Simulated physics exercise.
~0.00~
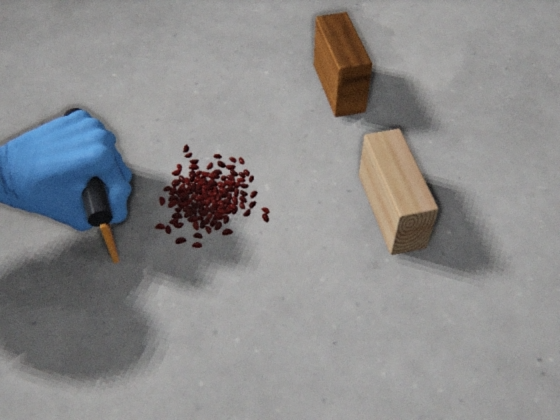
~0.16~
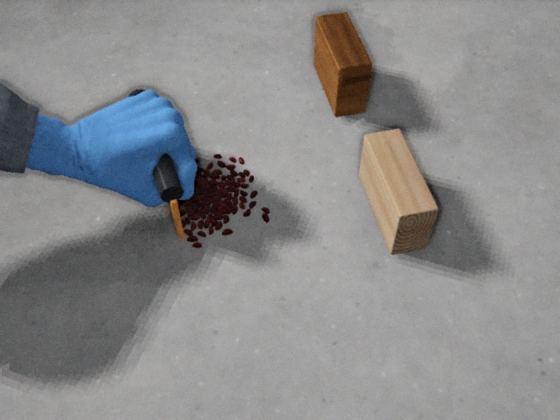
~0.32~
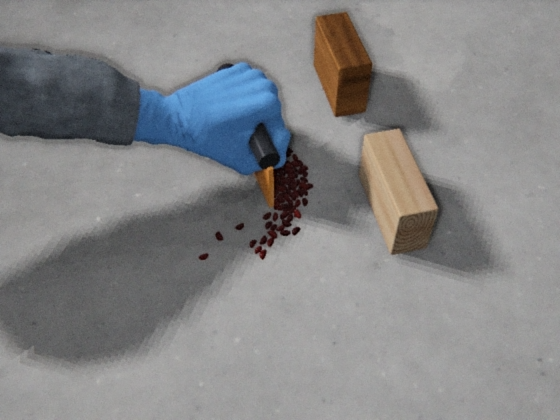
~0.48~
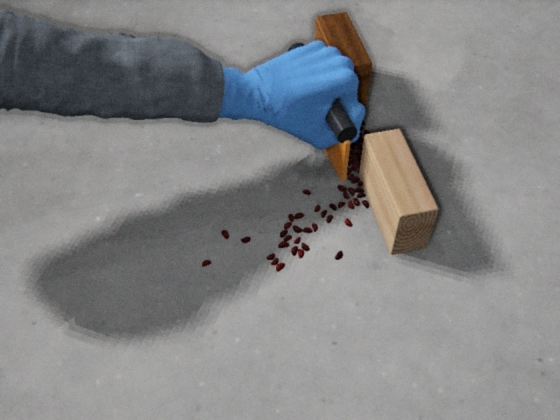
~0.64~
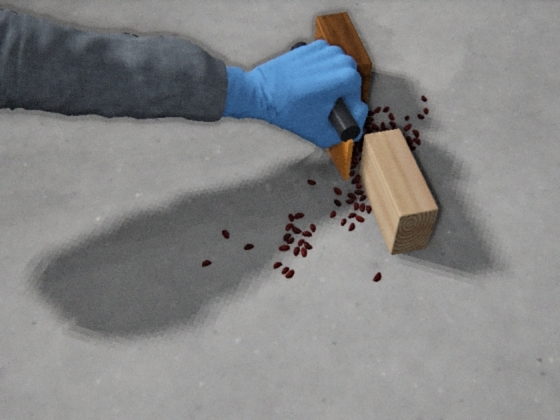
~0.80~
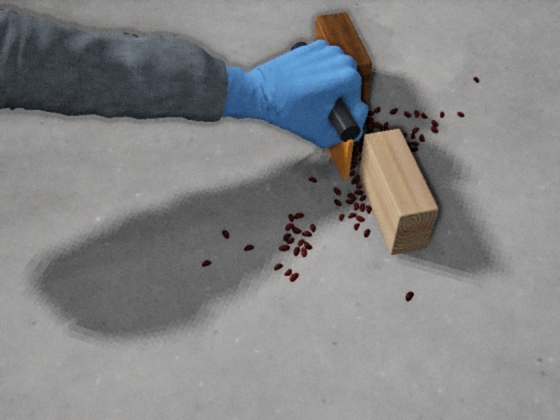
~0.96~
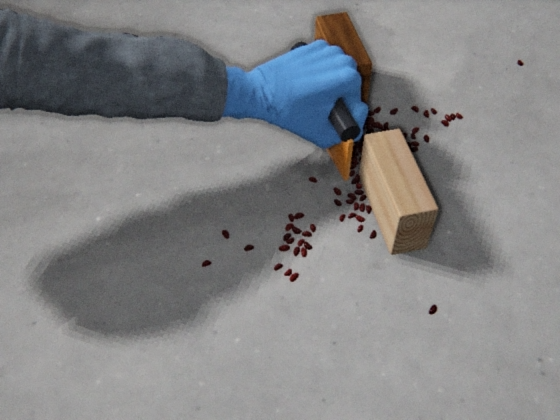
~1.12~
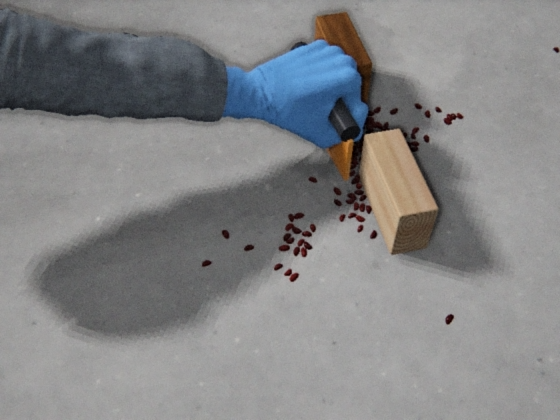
A blue-gloved hand in a dark grey sleeve holds a black-handled scraper beside a loose pile of dark red beans on a grey concrete floor, seen from above at an angle. To the right stand two wooden blocks, a darker brown one behind a pale one, with a gap between them. The hand pushes the beans rightward, leaving some trailing behind. It stops against the blocks, and beans spill through the gap while others scatter in front. A few roll farther right, one leaving view, as the hand stays still and most beans rest on both sides.
